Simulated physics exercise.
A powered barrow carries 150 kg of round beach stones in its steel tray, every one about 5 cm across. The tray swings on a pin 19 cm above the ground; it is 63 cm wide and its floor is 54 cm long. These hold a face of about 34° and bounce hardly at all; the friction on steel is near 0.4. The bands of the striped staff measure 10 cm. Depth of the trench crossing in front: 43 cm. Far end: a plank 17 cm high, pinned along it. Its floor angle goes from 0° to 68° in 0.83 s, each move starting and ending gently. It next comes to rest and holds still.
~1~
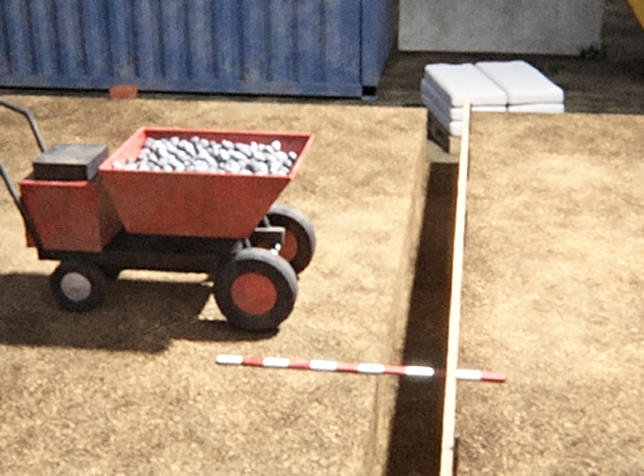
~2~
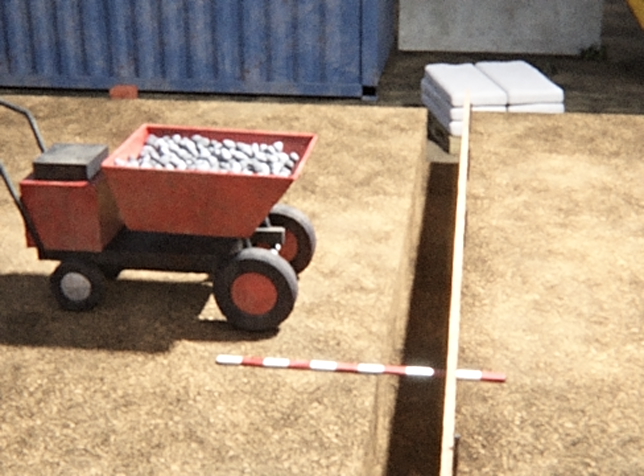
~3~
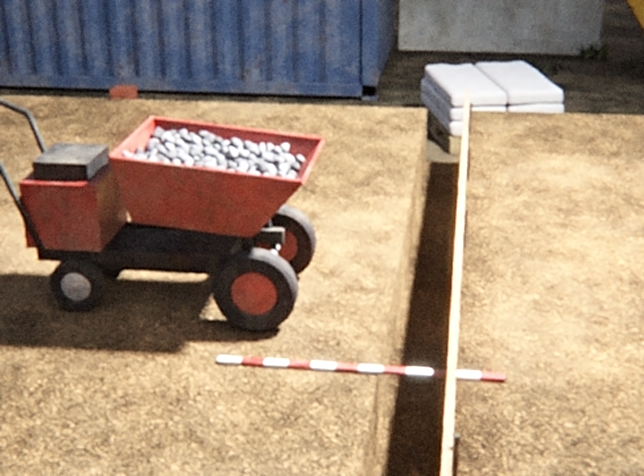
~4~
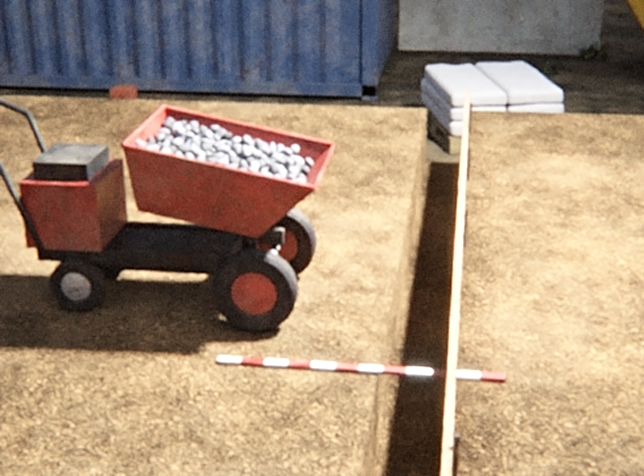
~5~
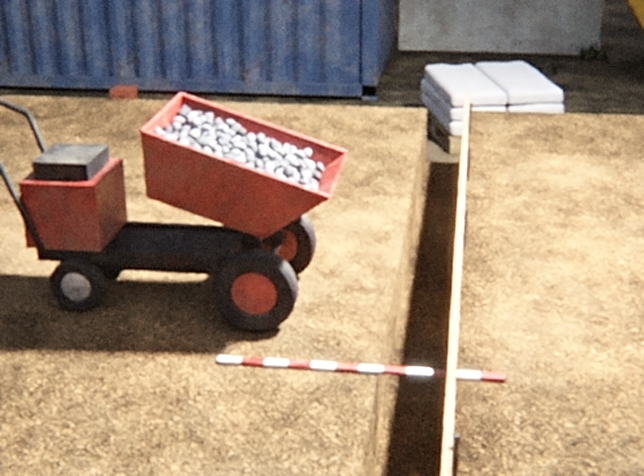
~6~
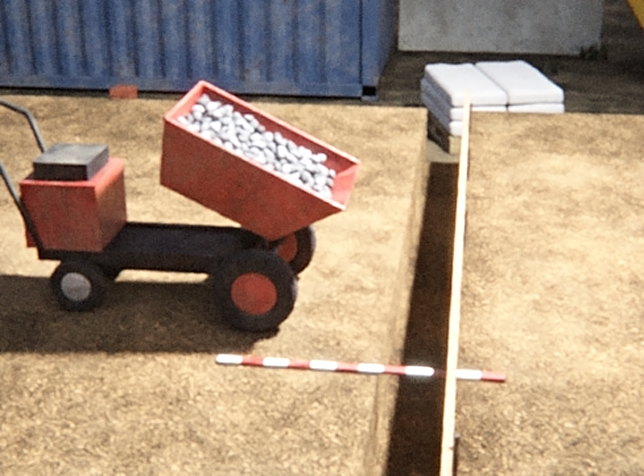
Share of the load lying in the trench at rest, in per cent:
88 per cent.
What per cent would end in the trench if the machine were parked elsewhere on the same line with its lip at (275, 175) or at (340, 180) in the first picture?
Some 100 and some 30 per cent, in that order.
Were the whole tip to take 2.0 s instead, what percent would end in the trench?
Then some 100 per cent would.
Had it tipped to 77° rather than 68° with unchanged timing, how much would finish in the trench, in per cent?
Roughly 95%.
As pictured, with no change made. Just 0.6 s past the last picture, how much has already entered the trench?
By that point it's something like 35 in a hundred.
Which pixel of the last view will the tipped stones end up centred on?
Their centre sits close to (424, 368).
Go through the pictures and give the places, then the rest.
The first picture shows lip at (291, 178), floor tilted 0°, highest stones at (194, 150).
In the second picture, the tray is at 1°, its lip at (294, 179); the top of the load is at (195, 148).
In the third picture, the tray is at 5°, its lip at (303, 182); the top of the load is at (195, 143).
In the fourth picture, the tray is at 11°, its lip at (315, 188); the top of the load is at (180, 132).
The fifth picture shows lip at (329, 198), floor tilted 18°, highest stones at (190, 120).
The sixth picture shows lip at (343, 210), floor tilted 26°, highest stones at (204, 111).
Then, 0.3 s after the last picture the floor is at 57°, 100 % in the tray; the foremost stones are at (375, 237).
Then, 0.6 s after the last picture the floor is at 68°, 65 % in the tray, 33 % in the trench, 3 % past the trench; the foremost stones are at (474, 276).
Then, 0.9 s after the last picture the floor is at 68°, 26 % in the tray, 62 % in the trench, 12 % past the trench; the foremost stones are at (619, 307).
Then, 2.9 s after the last picture the floor is at 68°, 0 % in the tray, 88 % in the trench, 12 % past the trench; the foremost stones are past the picture's edge.
